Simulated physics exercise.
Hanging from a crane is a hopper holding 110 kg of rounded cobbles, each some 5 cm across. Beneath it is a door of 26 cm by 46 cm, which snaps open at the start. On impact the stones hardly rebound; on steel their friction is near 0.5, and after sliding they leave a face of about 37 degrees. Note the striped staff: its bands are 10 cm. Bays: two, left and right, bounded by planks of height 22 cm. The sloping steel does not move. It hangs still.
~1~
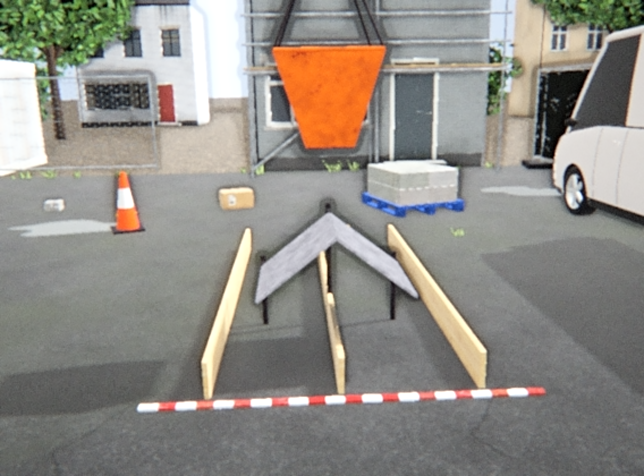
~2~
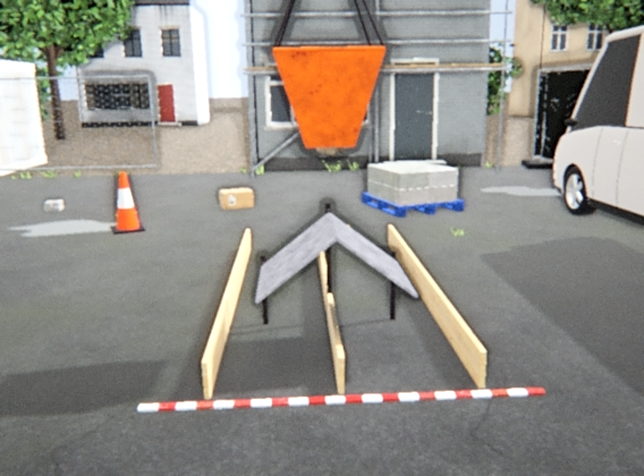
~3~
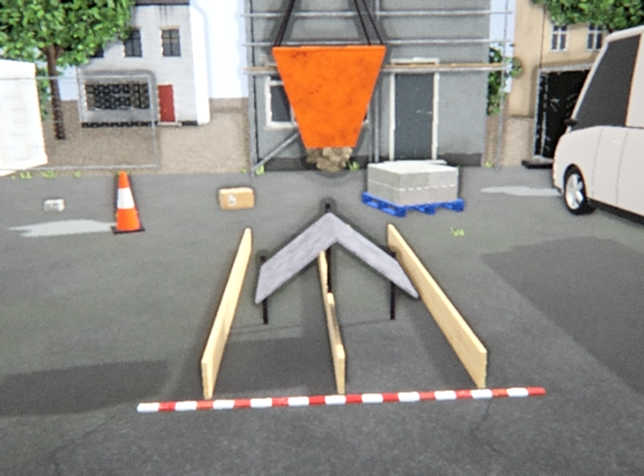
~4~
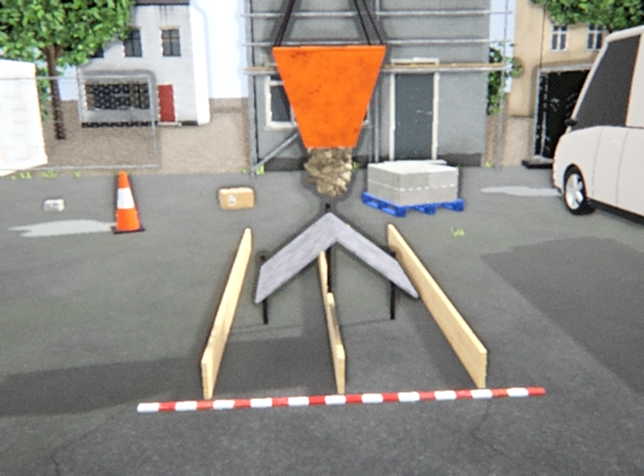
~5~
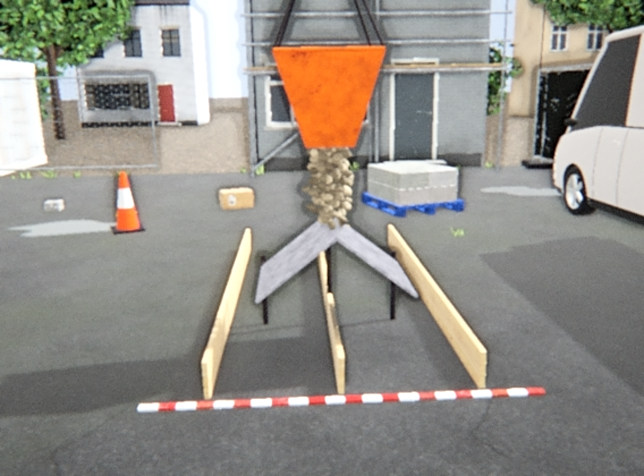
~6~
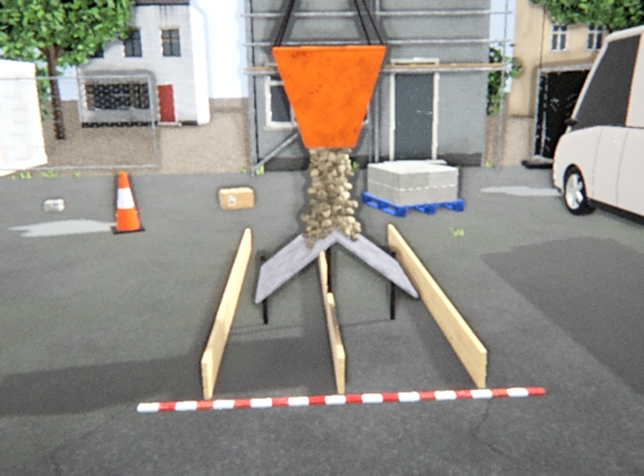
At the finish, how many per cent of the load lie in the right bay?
37 %.
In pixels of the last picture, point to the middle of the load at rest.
Centre at rest: Around (252, 347).
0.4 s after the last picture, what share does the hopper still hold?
I'd say some 10 per cent is still inside.
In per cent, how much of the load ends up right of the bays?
About 5 percent of the load.
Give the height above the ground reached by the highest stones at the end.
About 20 cm.
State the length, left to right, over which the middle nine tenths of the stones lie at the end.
Around 210 centimetres.
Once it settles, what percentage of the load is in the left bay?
Approximately 35 in a hundred, give or take.
Then, 0.4 s after the last picture, 9 % in the hopper, 51 % on the steel, 2 % falling or lying left of the bays, 22 % falling or lying in the left bay, 16 % falling or lying in the right bay; the stones farthest right are at (444, 320).
Then, 0.8 s after the last picture, 0 % in the hopper, 20 % on the steel, 14 % falling or lying left of the bays, 33 % falling or lying in the left bay, 30 % falling or lying in the right bay, 3 % falling or lying right of the bays; the stones farthest right are at (524, 330).
Then, 1.4 s after the last picture, 0 % in the hopper, 23 % falling or lying left of the bays, 36 % falling or lying in the left bay, 37 % falling or lying in the right bay, 5 % falling or lying right of the bays; the stones farthest right are at (602, 338).
Then, 2.3 s after the last picture, 0 % in the hopper, 23 % falling or lying left of the bays, 36 % falling or lying in the left bay, 37 % falling or lying in the right bay, 5 % falling or lying right of the bays; the stones farthest right are at (609, 335).
Then, 4.2 s after the last picture, 0 % in the hopper, 23 % left of the bays, 36 % in the left bay, 37 % in the right bay, 5 % right of the bays; the stones farthest right are at (609, 335).
